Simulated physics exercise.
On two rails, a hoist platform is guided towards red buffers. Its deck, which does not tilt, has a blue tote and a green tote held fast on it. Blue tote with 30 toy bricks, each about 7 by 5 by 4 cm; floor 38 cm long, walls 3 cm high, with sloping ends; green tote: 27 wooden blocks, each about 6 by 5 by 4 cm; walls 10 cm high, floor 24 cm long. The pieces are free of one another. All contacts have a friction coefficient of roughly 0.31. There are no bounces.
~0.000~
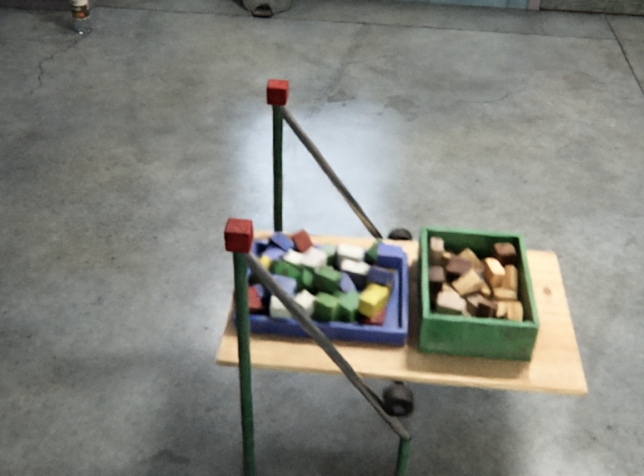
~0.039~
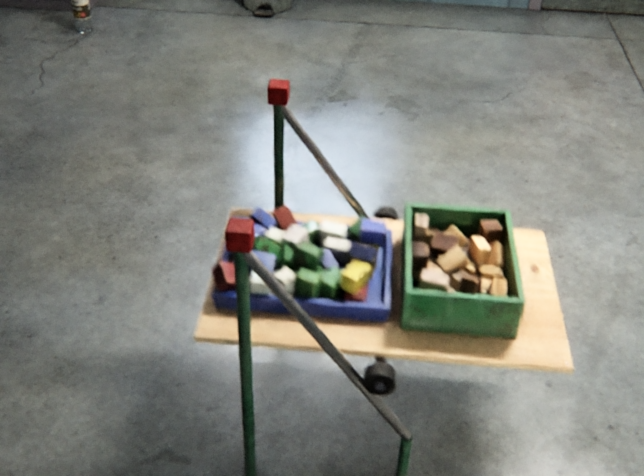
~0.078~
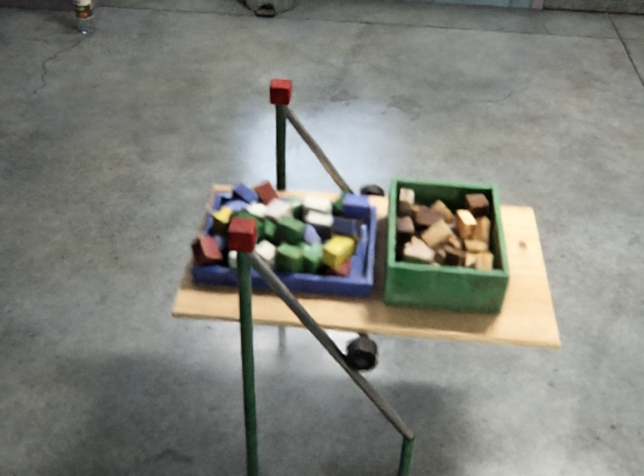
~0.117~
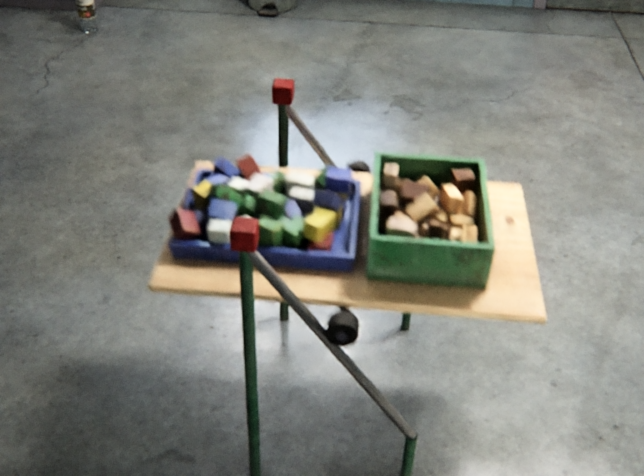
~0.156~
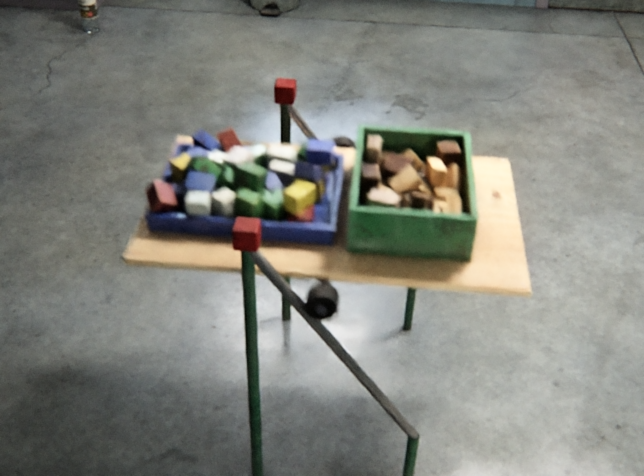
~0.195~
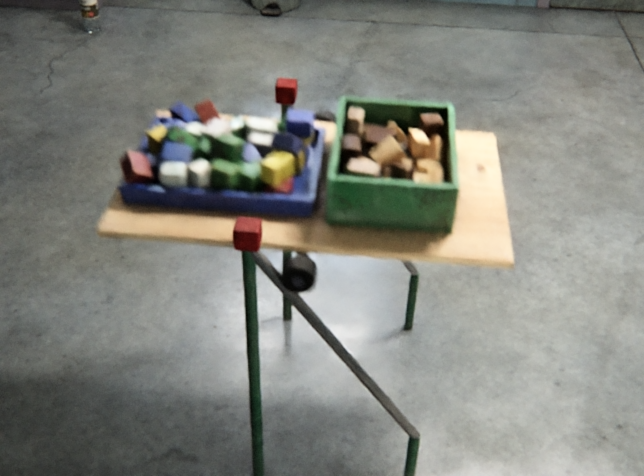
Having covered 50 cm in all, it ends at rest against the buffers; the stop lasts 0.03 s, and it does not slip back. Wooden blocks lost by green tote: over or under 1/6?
The escapes outnumber one in six.
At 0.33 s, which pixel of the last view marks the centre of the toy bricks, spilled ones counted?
Roughly at (146, 81).
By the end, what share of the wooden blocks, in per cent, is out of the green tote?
30 %.
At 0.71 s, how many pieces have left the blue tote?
Count for the blue tote: Roughly 30.
After 0.21 s, braking begins.
After 0.33 s, the blue tote is down by 9 of 30 and the green tote has all 27.
After 0.49 s, the blue tote is down by 27 of 30 and the green tote is down by 6 of 27.
After 0.71 s, the blue tote is down by 30 of 30 and the green tote is down by 8 of 27.
When it is over (at 1.26 s), the blue tote is down by 30 of 30 and the green tote is down by 8 of 27. Asked share, 8 of 27, 30 per cent.
